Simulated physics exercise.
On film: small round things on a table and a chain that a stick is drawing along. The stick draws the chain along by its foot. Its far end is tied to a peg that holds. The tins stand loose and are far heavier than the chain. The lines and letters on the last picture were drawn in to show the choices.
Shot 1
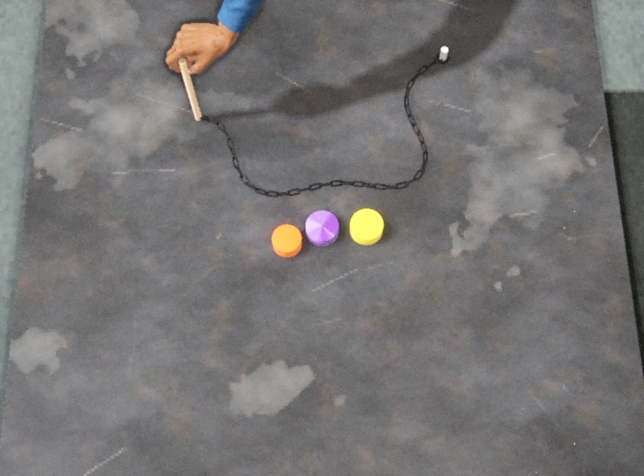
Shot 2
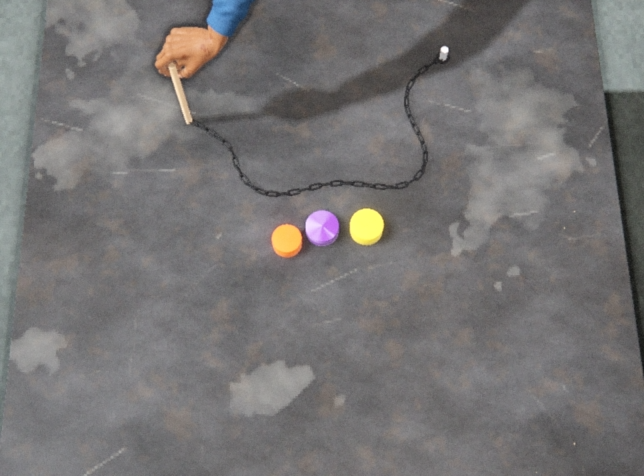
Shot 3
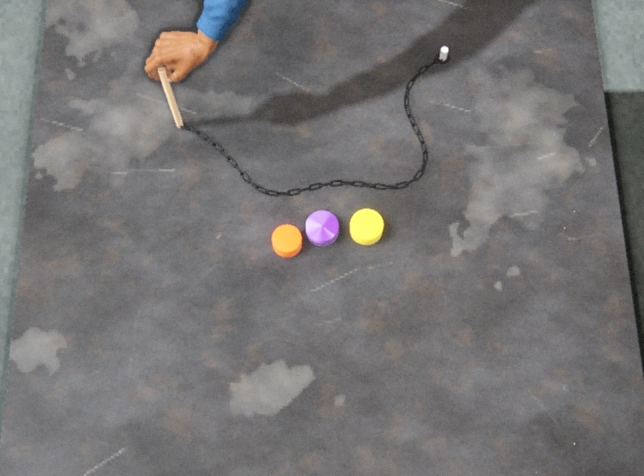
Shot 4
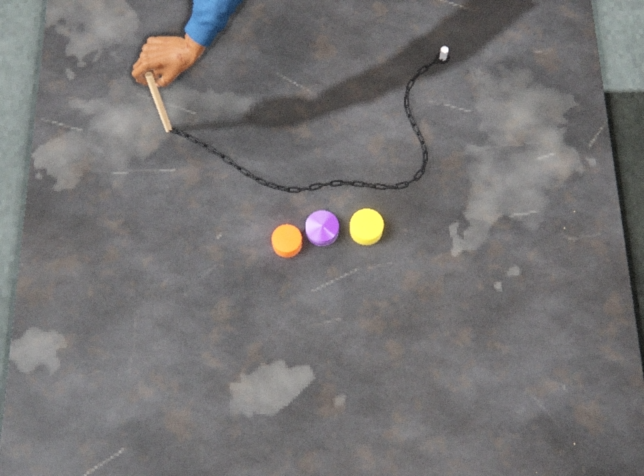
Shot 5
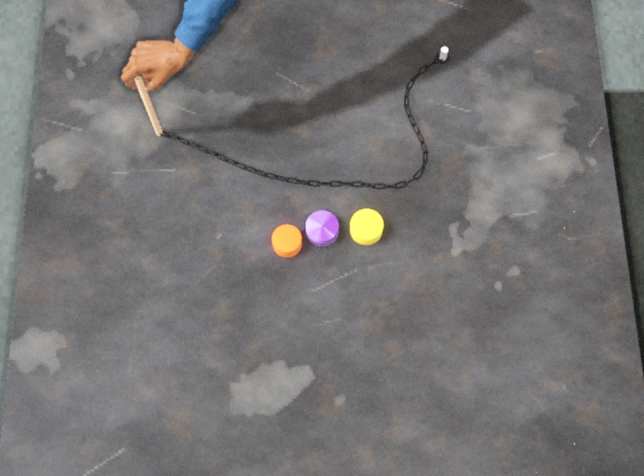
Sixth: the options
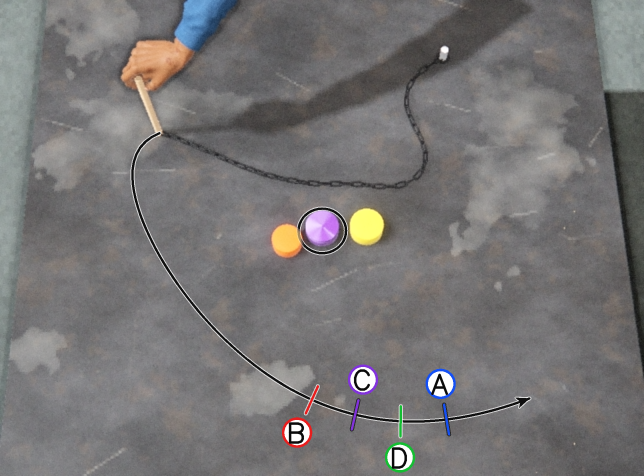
The clip shows a hand moving a wooden stick leftward and slightly down, drawing one end of a dark chain along and straightening its left side, while the orange, purple and yellow tins below stay still.
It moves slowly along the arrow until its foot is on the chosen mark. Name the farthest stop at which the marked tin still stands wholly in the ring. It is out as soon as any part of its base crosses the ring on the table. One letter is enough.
As far as tick C.
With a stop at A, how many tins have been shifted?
By then, three.
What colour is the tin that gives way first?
The orange tin.
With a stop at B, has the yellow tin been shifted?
No.
On the marked copy, A at (447, 420); B at (312, 400); C at (355, 415); D at (401, 421); the ring at (322, 231); the route from (159, 133) via (247, 360) to (529, 398).
Following C. Soon after the start, foot of the stick (155, 247); purple tin (322, 228).
Later, foot of the stick (242, 356); purple tin (322, 228).
In the end, foot of the stick (355, 415); purple tin (323, 228); orange tin (311, 255); the purple tin is still in its ring.
As for the rest, A drags the ringed tin to (356, 235); B is safe but short; D drags the ringed tin to (338, 231).
